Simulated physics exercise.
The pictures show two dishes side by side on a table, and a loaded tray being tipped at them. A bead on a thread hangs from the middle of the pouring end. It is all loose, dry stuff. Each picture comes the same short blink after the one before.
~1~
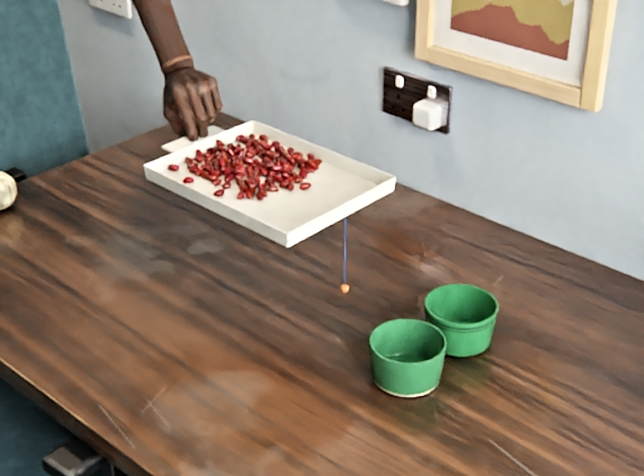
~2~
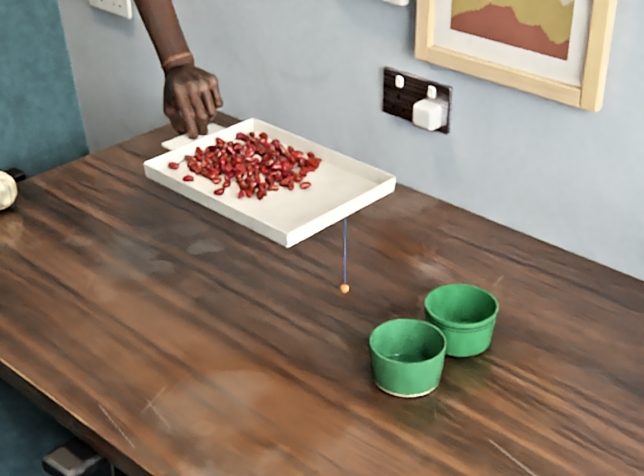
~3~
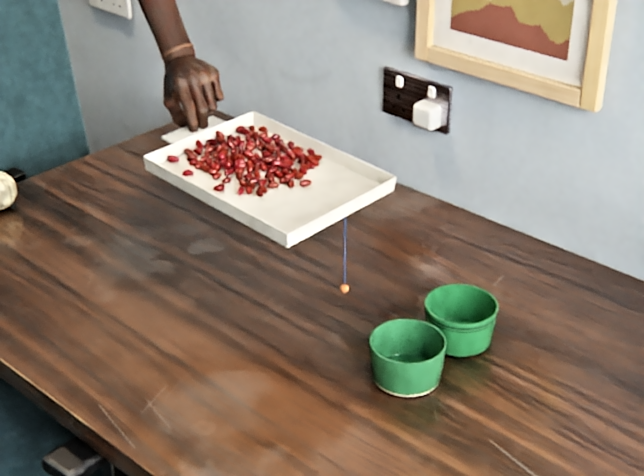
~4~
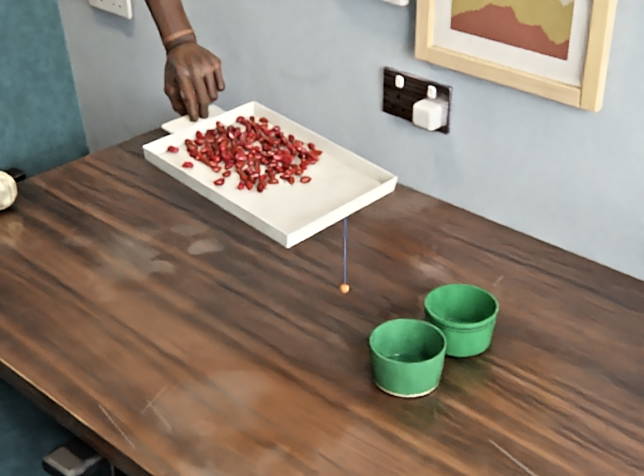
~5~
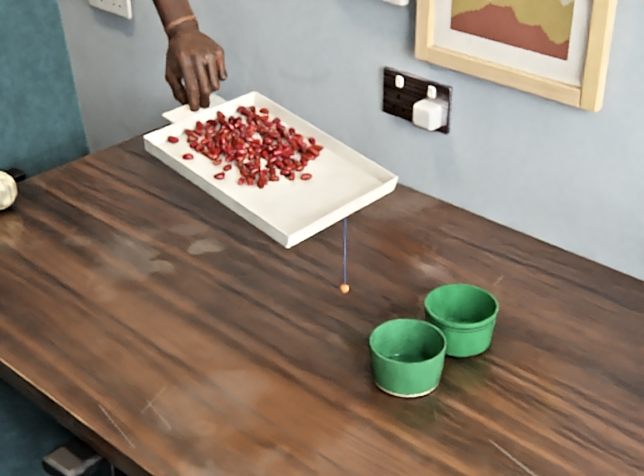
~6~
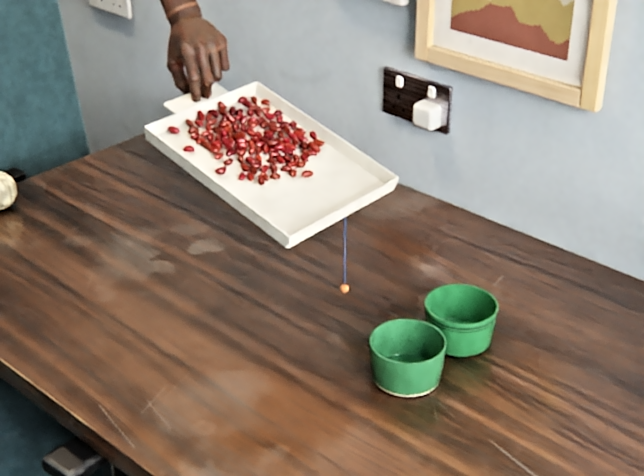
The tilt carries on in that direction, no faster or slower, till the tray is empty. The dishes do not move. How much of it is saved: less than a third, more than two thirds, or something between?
In the dishes lies under a third of it.
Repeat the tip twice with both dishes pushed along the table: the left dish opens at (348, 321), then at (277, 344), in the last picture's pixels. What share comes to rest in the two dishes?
In turn 50 and 10 in a hundred.
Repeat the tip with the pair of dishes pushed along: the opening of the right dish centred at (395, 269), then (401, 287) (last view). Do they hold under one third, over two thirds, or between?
First under a third, then between a third and two thirds.
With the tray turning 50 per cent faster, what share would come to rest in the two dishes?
Some 10 per cent.
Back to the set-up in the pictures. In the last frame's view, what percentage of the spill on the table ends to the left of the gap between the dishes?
Near 90 %.
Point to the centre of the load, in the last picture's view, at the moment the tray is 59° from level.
Near (338, 192).
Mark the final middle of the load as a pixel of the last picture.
At about (365, 364).
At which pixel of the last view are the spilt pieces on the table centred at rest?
Around (359, 365).
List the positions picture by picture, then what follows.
The first frame shows corners of the pouring end at (287, 232) and (393, 177), level; middle of the load at (254, 167), kidney beans; left dish at (437, 371); right dish at (490, 332); bead on its thread at (344, 288).
The second frame shows corners of the pouring end at (287, 232) and (394, 177), level; middle of the load at (254, 165).
The third frame shows corners of the pouring end at (288, 233) and (394, 177), tipped barely, level across its low end; middle of the load at (254, 161).
The fourth frame shows corners of the pouring end at (288, 234) and (395, 177), tipped a little, level across its low end; middle of the load at (254, 154).
The fifth frame shows corners of the pouring end at (289, 235) and (395, 177), tipped a little, level across its low end; middle of the load at (255, 147).
The sixth frame shows corners of the pouring end at (290, 235) and (396, 177), tipped a little, level across its low end; middle of the load at (256, 140); left dish at (437, 371); right dish at (490, 332).
Soon, tray tipped steeply; nearly all on the tray; a stray few outside both; a stray few in the air.
A while on, tray tipped right over; most on the tray; a stray few in the left dish; a small part outside both; a stray few in the air.
Towards the end, tray tipped past a quarter turn; a small part in the left dish; a stray few in the right dish; most outside both.
Finally, tray tipped past a quarter turn; a small part in the left dish; a stray few in the right dish; most outside both.
